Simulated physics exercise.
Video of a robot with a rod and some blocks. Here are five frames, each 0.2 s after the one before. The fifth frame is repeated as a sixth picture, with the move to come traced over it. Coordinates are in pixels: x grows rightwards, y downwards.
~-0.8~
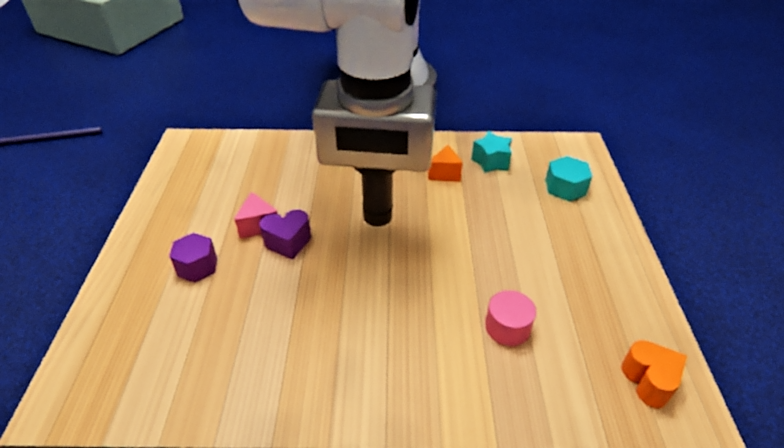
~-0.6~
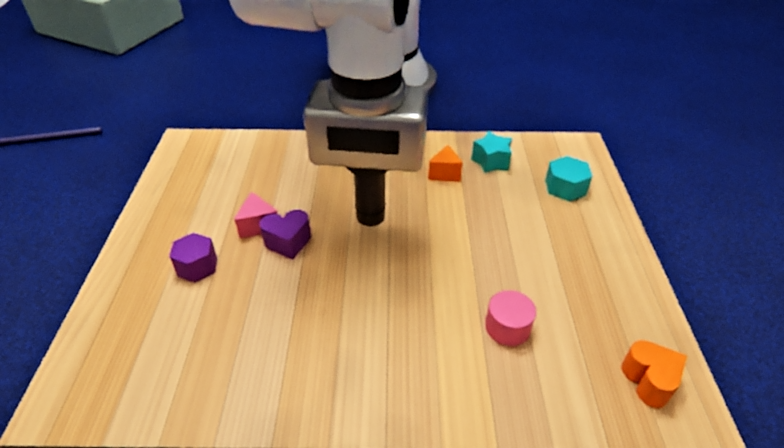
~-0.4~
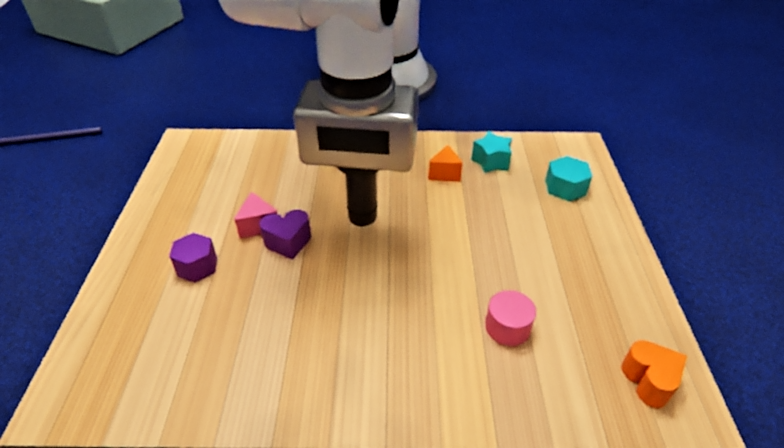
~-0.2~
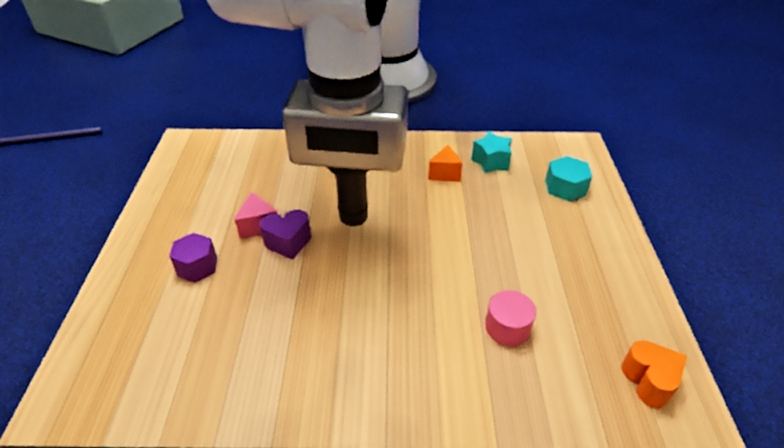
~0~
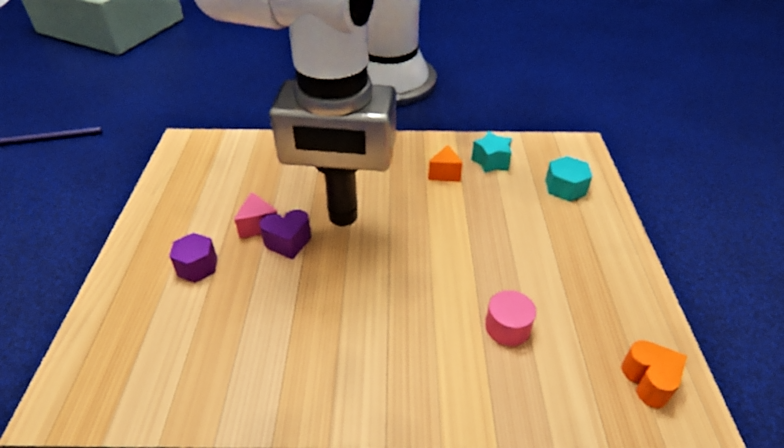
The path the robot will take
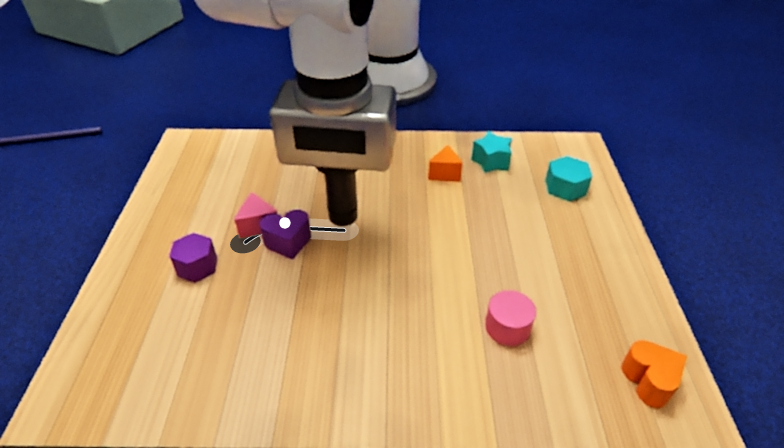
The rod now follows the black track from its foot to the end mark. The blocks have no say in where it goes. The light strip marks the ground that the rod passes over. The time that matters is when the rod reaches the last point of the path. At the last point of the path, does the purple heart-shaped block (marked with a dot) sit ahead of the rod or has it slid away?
At that point it is up front.
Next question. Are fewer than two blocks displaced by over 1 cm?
No - that is not the case.
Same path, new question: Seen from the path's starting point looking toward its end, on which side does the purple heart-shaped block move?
Facing the way the path runs, start to end, you'll find the purple heart-shaped block has shifted left.
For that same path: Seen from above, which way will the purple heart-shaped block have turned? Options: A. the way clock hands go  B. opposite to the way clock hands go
The correct letter is B.
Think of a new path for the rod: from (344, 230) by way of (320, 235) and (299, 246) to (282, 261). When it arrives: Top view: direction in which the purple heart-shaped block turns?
Viewed from the top, it goes clockwise.
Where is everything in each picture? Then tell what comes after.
The first frame shows lower end of the rod at (378, 218), tops of blocks, purple hexagonal block at (191, 247), pink triangular block at (254, 207), purple heart-shaped block at (285, 223).
The second frame shows rod at (371, 218), blocks as before.
The third frame shows rod at (363, 217), blocks as before.
The fourth frame shows rod at (353, 217), blocks as before.
The fifth frame shows rod at (343, 217), purple hexagonal block at (191, 247), pink triangular block at (254, 207), purple heart-shaped block at (285, 223).
The drawn path runs from (344, 230) over (310, 229) and (276, 228) to (245, 242); the dot is on the purple heart-shaped block.
On the path given first. One third of the way, rod at (308, 215); purple heart-shaped block at (272, 226), turned 15° anticlockwise.
Two thirds of the way, rod at (273, 215); pink triangular block at (236, 205); purple heart-shaped block at (252, 233), turned 60° anticlockwise.
At the end, rod at (242, 229); purple hexagonal block not moved; pink triangular block at (220, 206), turned 50° clockwise; purple heart-shaped block at (236, 248), turned 110° anticlockwise.
